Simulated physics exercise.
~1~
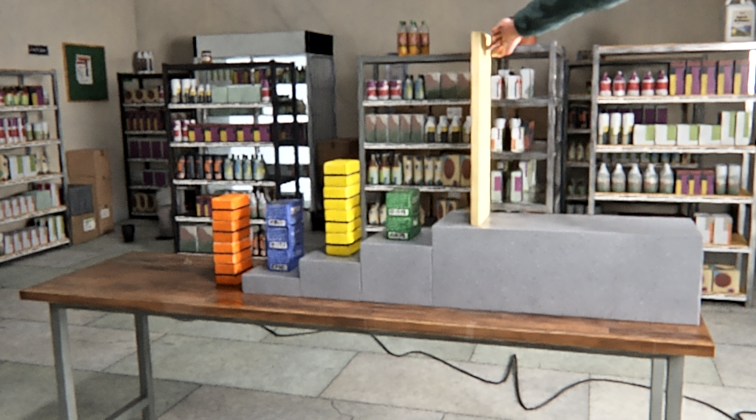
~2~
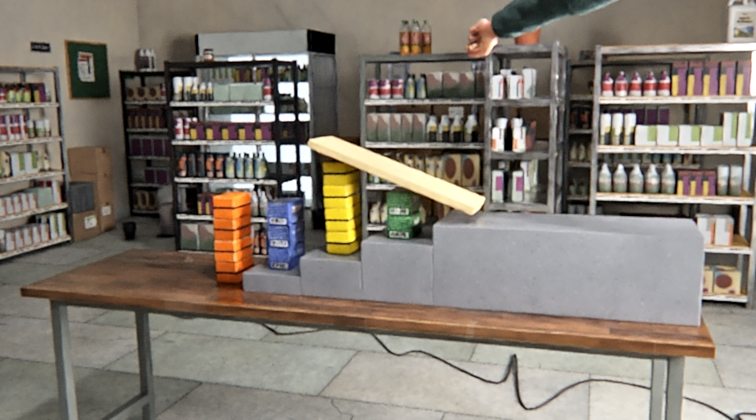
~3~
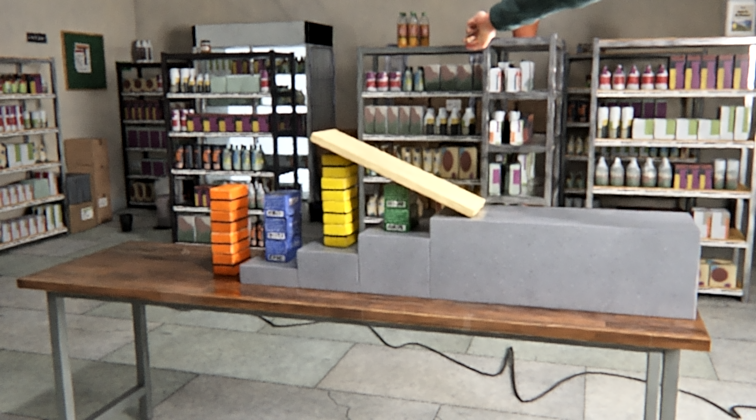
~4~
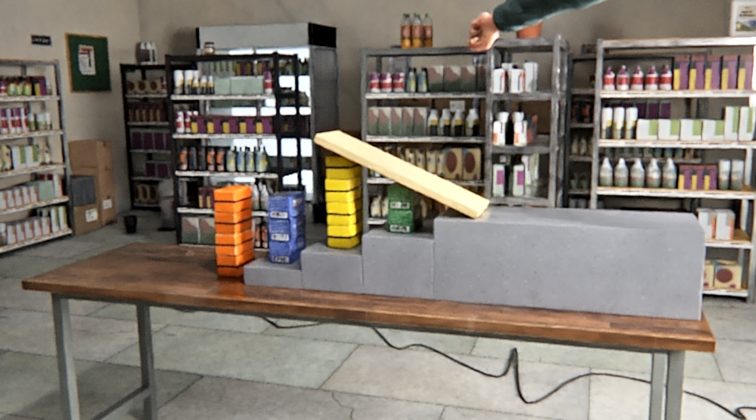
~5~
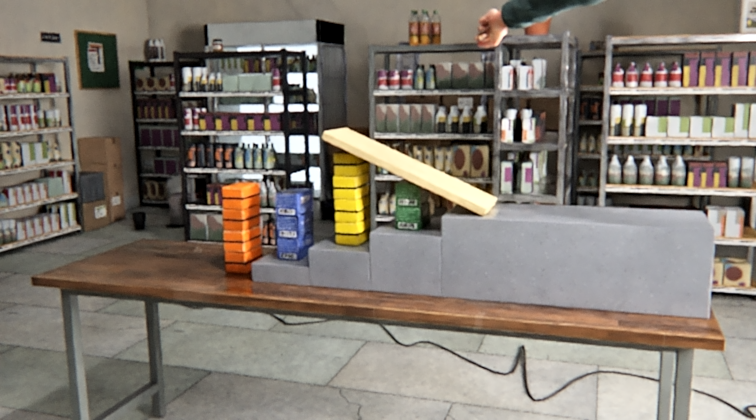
At first, a hand steadies a wooden board standing upright on a long grey block, beside descending steps that hold orange, blue, yellow and green stacks of packets on a table. The board then tips to the left, away from the hand, and drops toward the stacks. Its upper end comes down on top of the tall yellow stack, while its lower end stays on the grey block. There it stops, slanting above the green stack, as the hand hovers nearby. All four coloured stacks remain standing, and the board ends up resting at a slant.
